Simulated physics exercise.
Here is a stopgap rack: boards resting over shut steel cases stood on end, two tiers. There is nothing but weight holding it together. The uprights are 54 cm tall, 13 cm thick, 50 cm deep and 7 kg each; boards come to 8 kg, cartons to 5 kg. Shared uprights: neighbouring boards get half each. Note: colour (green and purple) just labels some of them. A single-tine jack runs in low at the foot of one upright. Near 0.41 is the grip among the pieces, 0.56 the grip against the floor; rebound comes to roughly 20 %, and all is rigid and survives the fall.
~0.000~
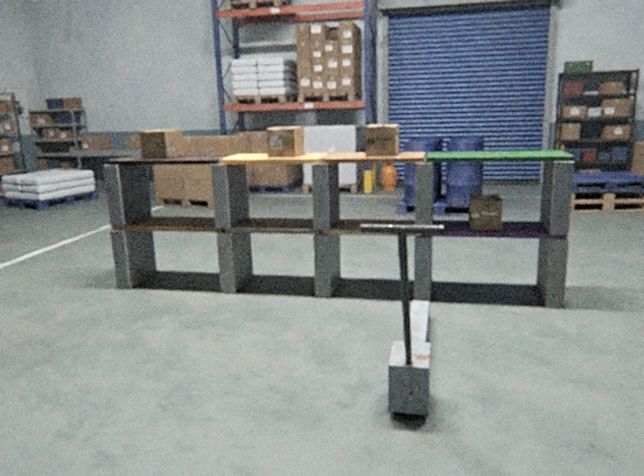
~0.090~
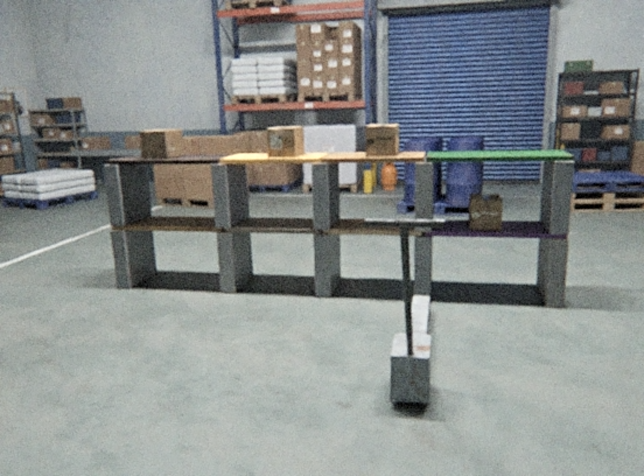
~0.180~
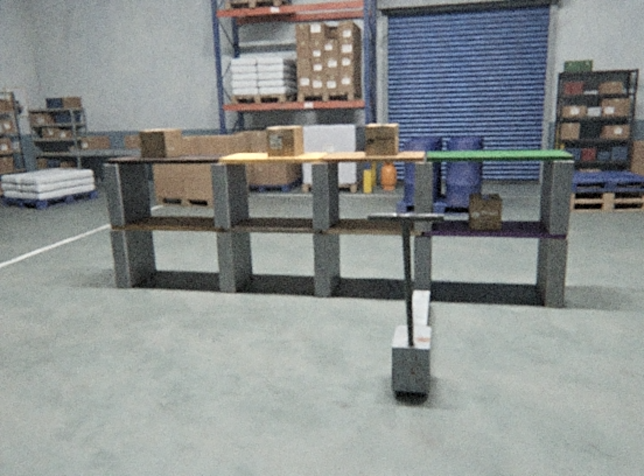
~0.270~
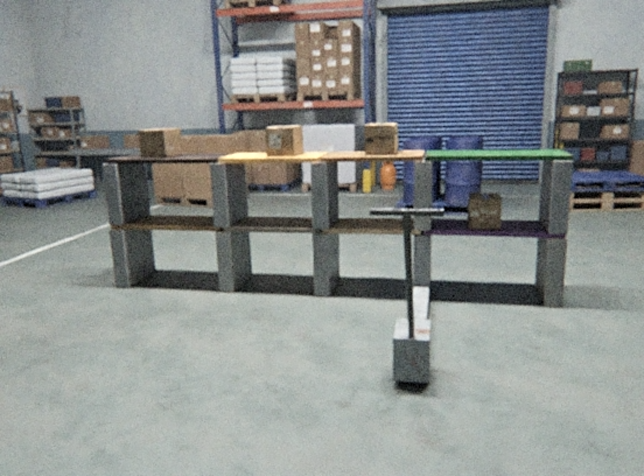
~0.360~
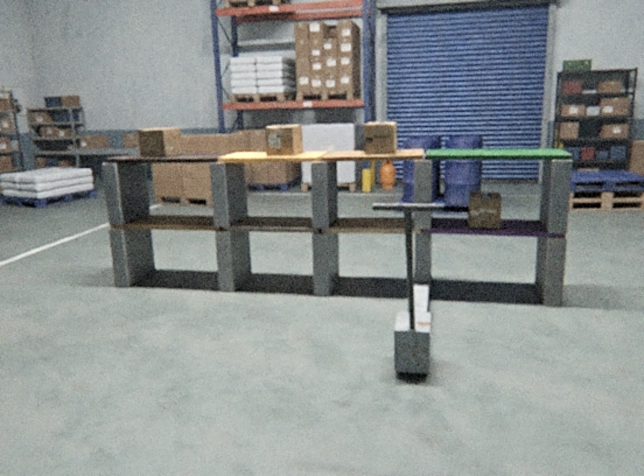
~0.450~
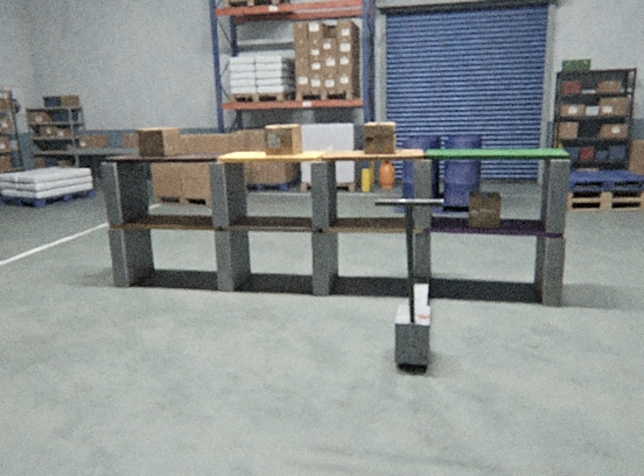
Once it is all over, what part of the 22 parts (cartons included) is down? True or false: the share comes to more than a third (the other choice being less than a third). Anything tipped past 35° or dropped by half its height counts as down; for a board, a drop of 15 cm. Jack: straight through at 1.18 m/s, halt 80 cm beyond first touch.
True.
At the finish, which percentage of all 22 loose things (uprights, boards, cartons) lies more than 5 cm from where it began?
That comes to 75 in a hundred.
By 0.82 s, none of the 22 pieces down, 10 disturbed; purple board tilted 6°; green board moved 12 cm.
By 1.50 s, 4 of the 22 pieces down; purple board tilted 34°, 23 cm lower; green board tilted 28°, 32 cm lower.
By 1.96 s, 9 of the 22 pieces down; green board tilted 23°, 94 cm lower; purple board tilted 9°, 46 cm lower.
By 2.56 s, 15 of the 22 pieces down; green board tilted 22°, 1.01 m lower; purple board tilted 9°, 46 cm lower.
When it is over (5.8 s), 15 of the 22 pieces down; green board tilted 22°, 1.02 m lower; purple board tilted 9°, 46 cm lower. That is 68 per cent. In pixels of the last frame, middles, green board near (515, 303), purple board near (516, 276).
